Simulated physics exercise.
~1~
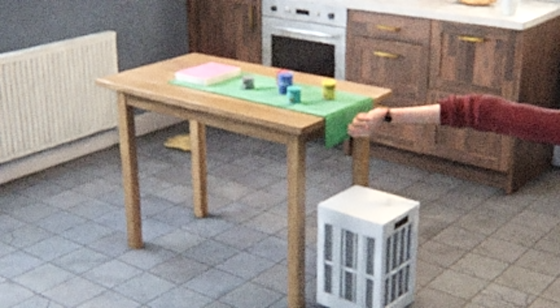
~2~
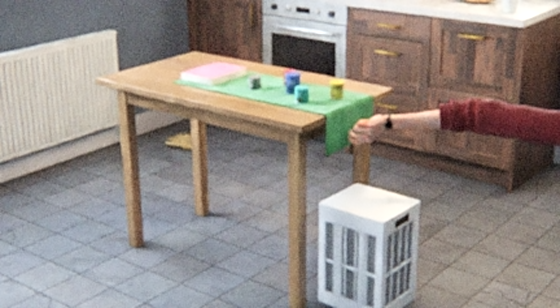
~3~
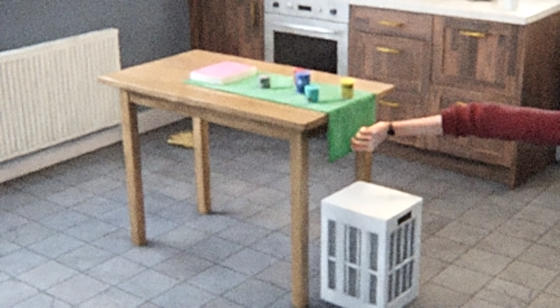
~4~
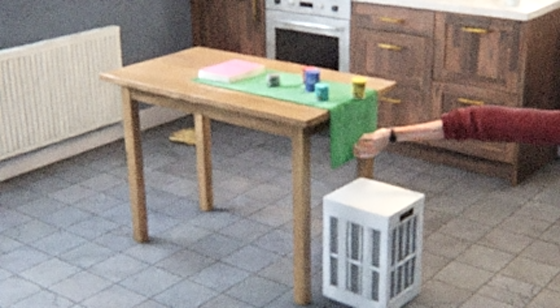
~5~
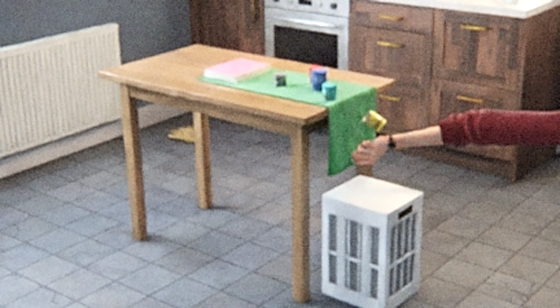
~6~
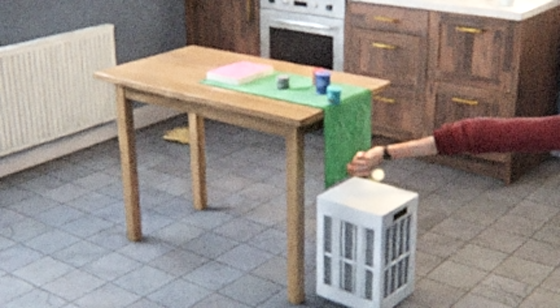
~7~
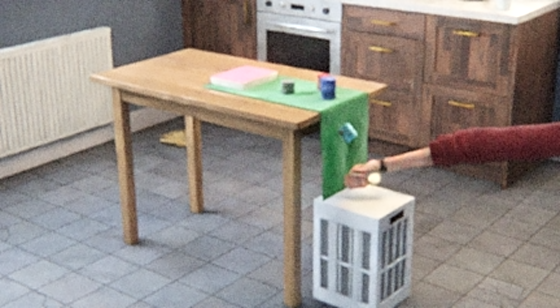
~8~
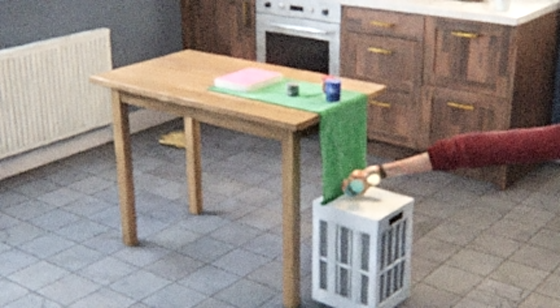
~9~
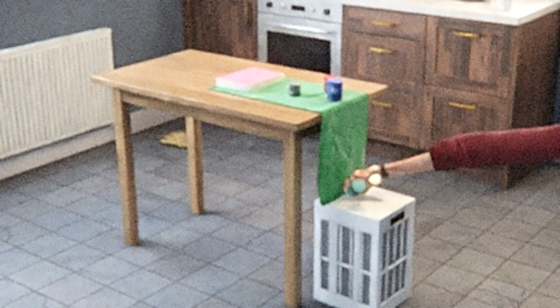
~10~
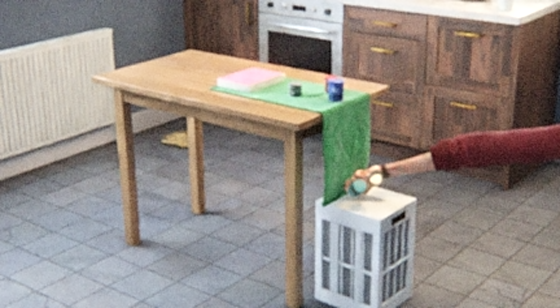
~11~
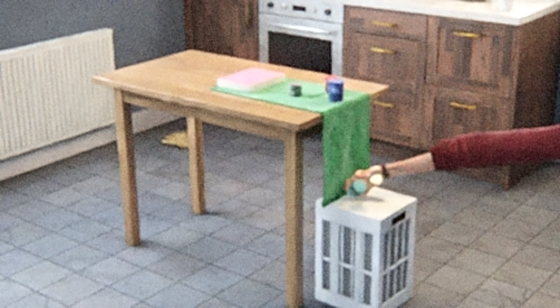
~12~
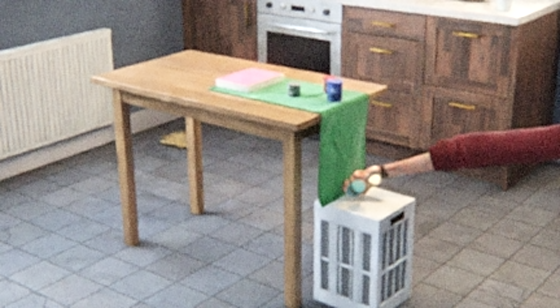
A green cloth slid steadily over the right end of a wooden table as a hand pulled it down, carrying small pots along until a yellow one and then a turquoise one went over the edge, ending by the hand atop the white crate.
